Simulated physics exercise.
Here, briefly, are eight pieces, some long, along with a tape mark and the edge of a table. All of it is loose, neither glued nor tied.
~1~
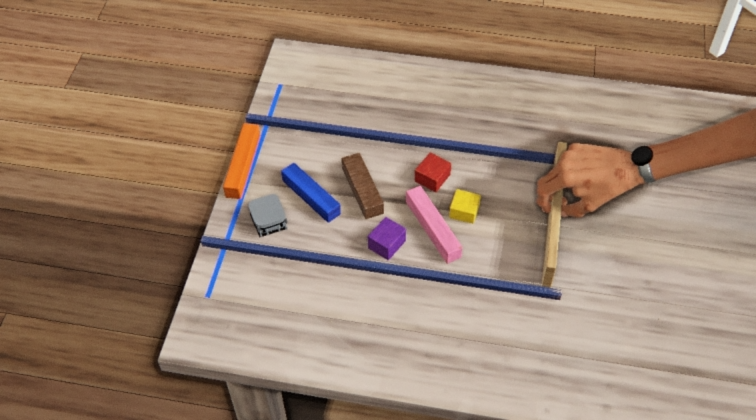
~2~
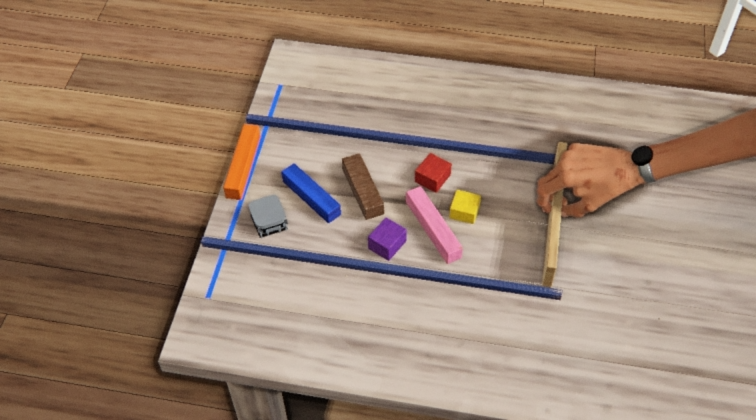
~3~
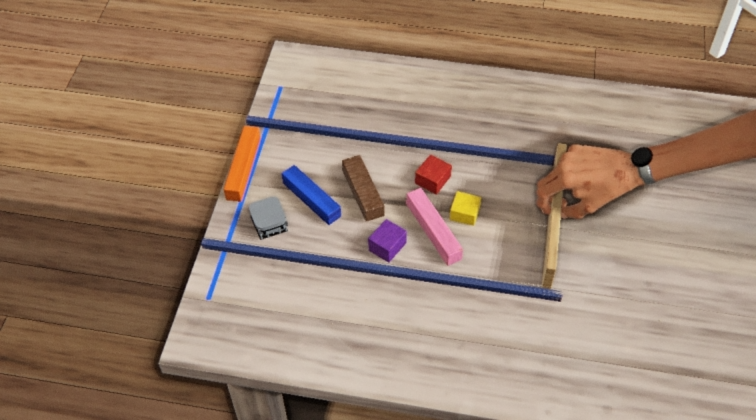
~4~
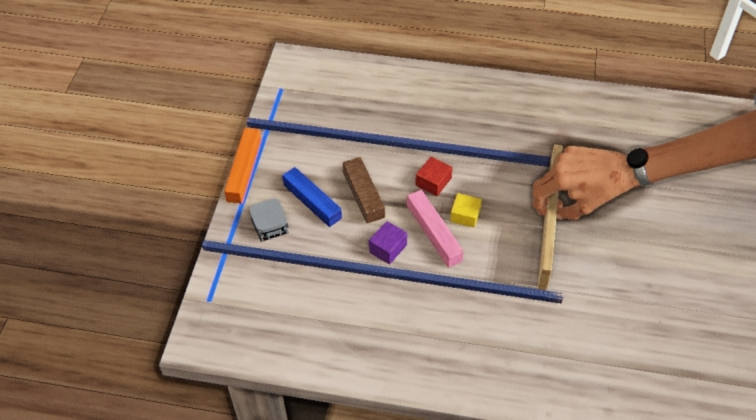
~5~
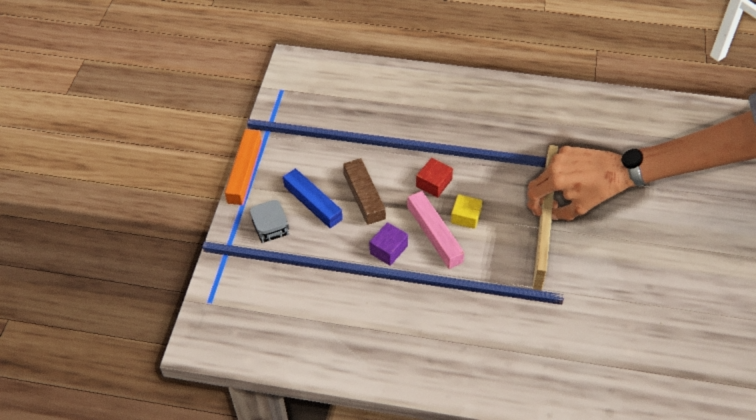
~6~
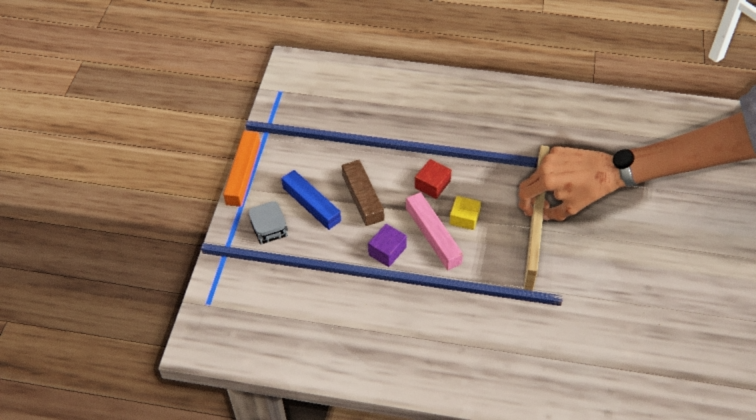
A hand slides a wooden board slightly left between two rails toward scattered colored blocks.
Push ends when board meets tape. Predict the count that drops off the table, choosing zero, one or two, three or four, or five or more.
A lot - five plus.
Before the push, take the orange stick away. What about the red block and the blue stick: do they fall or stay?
The red block: Remains. The blue stick: Drops.
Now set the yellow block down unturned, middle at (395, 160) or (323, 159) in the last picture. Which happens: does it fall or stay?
In that order, it is kept; does not fall.
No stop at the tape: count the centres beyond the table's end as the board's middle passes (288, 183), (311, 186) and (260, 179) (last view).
The counts: 3, 1 and 4.
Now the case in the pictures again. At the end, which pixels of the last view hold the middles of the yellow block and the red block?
Going in order: First (236, 180), then (243, 157).
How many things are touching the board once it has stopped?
At rest, 2 are in contact.
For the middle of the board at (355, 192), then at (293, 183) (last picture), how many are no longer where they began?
Moved so far: 7, later 8.
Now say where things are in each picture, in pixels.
The first picture shows orange stick (242, 161); grey case (268, 216); blue stick (311, 192); board (555, 213); tape (247, 182).
The second picture shows grey case (268, 216); pink bar (434, 225).
The third picture shows blue stick (311, 195); brown bar (363, 188).
The fourth picture shows orange stick (243, 165); yellow block (466, 210).
The fifth picture shows grey case (270, 222); red block (435, 178).
The sixth picture shows orange stick (242, 168); grey case (268, 223); blue stick (311, 199); board (537, 217); tape (247, 189).
A little later, none off yet; orange stick at rest near (242, 168); grey case at rest near (268, 223); blue stick at rest near (311, 199).
Next, none off yet; orange stick moving near (240, 167); grey case shifted about its own width near (241, 226); blue stick shifted about its own width near (260, 202).
When it is over, the number that fall off is five or more; down, pink bar, purple block, brown bar, blue stick, grey case and orange stick.
